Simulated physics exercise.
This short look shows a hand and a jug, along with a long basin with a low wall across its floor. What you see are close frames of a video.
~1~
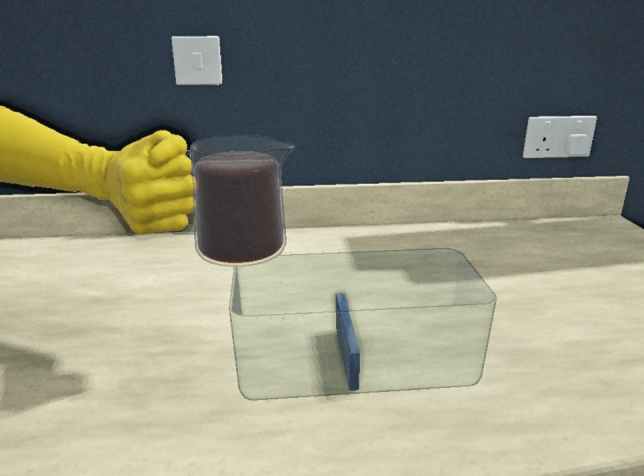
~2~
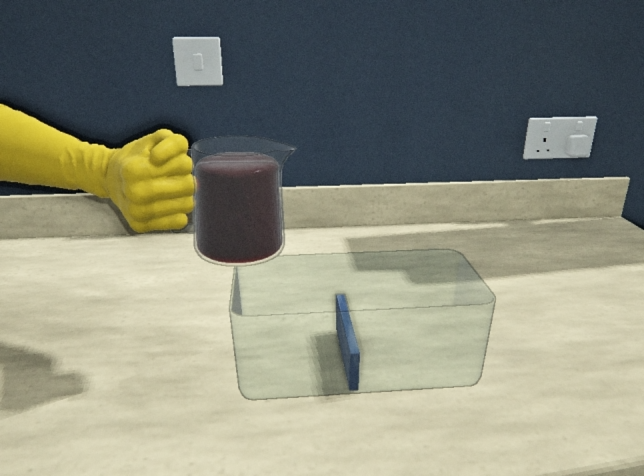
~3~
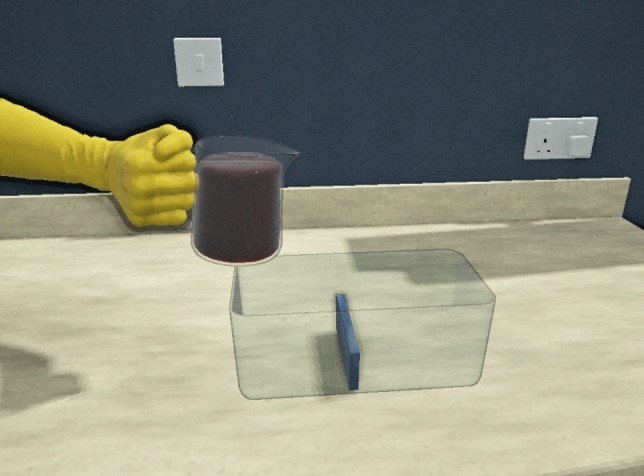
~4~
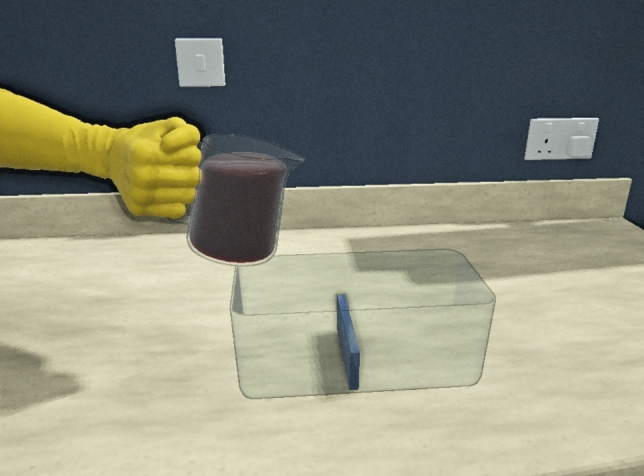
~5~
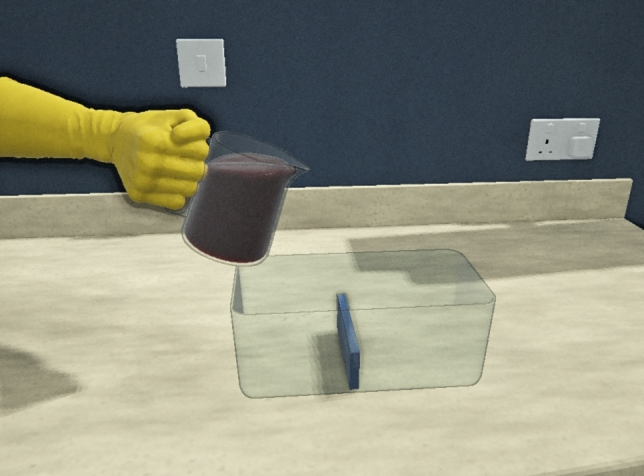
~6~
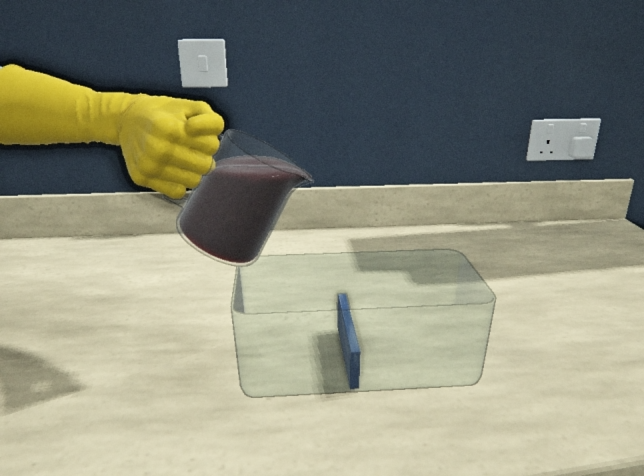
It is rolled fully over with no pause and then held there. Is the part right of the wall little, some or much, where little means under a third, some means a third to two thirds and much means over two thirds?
Some.
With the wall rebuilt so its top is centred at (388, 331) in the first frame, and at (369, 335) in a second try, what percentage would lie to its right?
First try close to 5 percent, second try close to 20 percent.
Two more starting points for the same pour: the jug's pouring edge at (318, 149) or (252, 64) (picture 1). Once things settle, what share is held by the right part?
About 85 per cent, then about 20 per cent.
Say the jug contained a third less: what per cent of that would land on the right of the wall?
30 per cent.
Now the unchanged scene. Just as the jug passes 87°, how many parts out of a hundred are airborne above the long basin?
Close to 15 in a hundred.
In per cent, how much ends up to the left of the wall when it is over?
45 %.
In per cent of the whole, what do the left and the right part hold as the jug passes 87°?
Roughly 0 per cent on the left, roughly 10 per cent on the right.
A moment on, the jug is tipped on its side and 70 per cent is still to pour, 1 is left of the wall and 12 right of it.
Next, the jug is tipped right over and 27 per cent is still to pour, 18 is left of the wall and 41 right of it.
Then the jug is tipped right over and 9 per cent is still to pour, 32 is left of the wall and 55 right of it.
Later the jug is tipped right over and 2 per cent is still to pour, 41 is left of the wall and 55 right of it.
In the end 44 per cent lies left of the wall, 56 right of it and 0 outside.
